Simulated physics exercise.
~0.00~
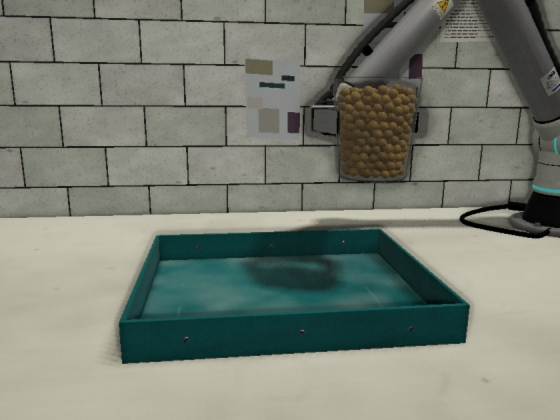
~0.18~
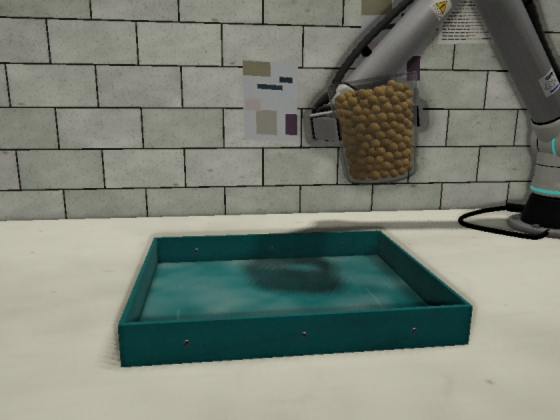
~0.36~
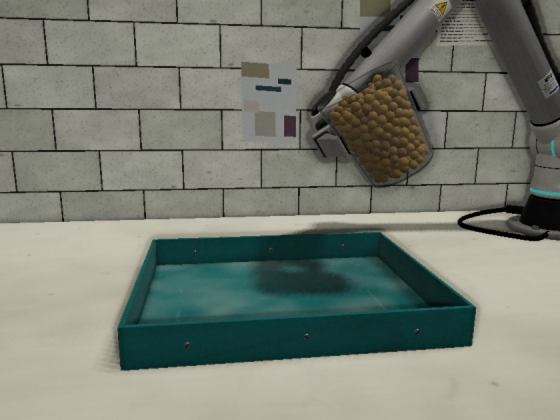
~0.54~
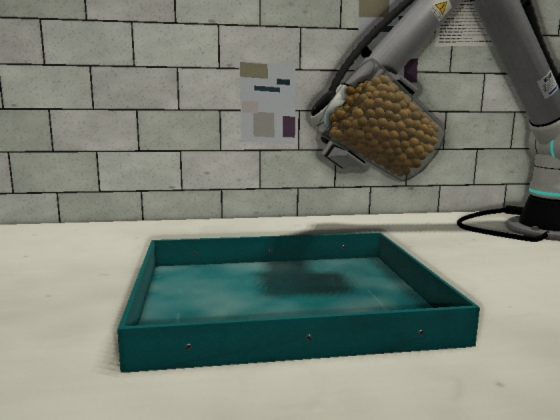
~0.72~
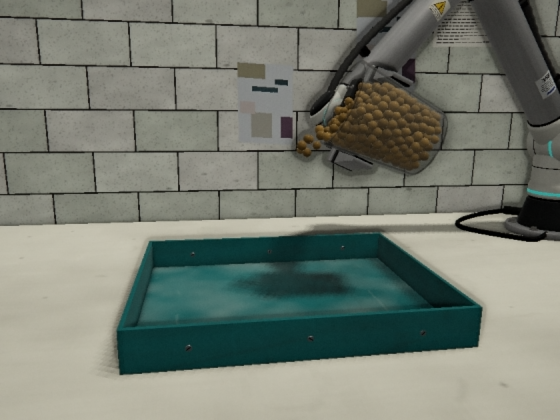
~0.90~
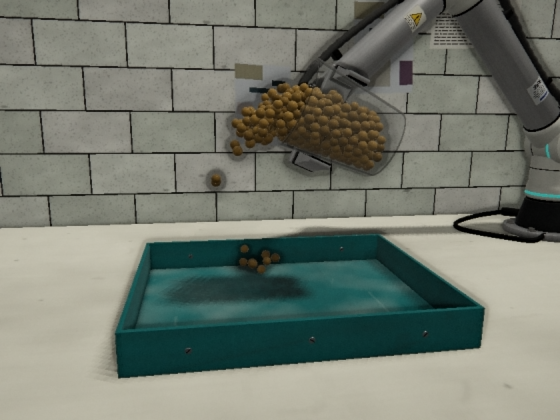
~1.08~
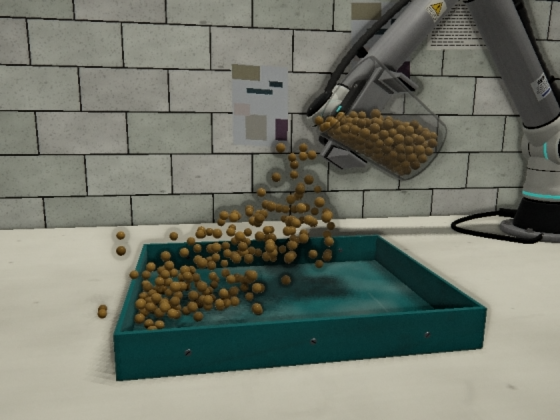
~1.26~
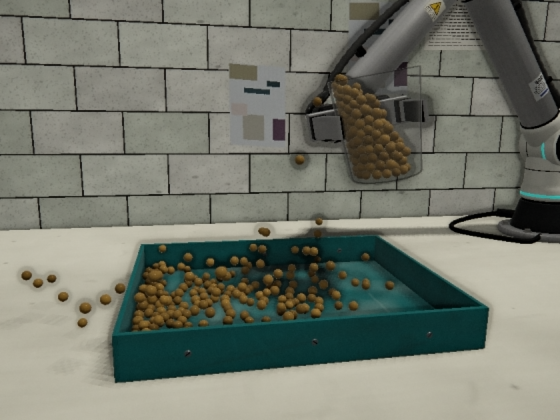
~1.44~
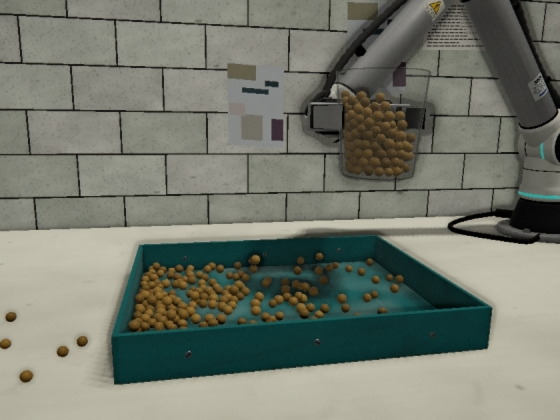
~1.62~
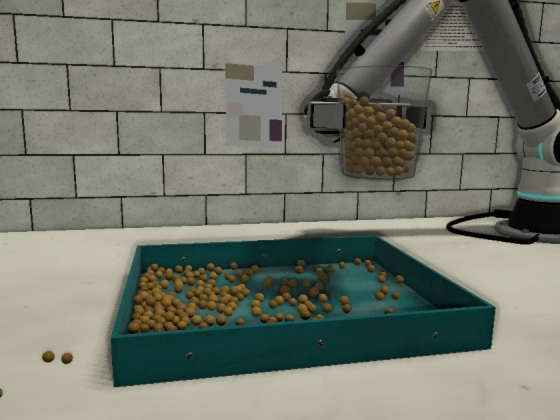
A grey robot arm at the right holds a clear cup full of round brown beads above a pale table, seen from the front against a white brick wall with papers on it. A shallow teal tray sits below on the table. The arm tips the cup to the left until it lies nearly on its side, and beads spill over the rim into the tray. Many gather at the tray's left side, while a few bounce out and roll away left. The arm turns the cup upright again, still about half full, and holds it there.
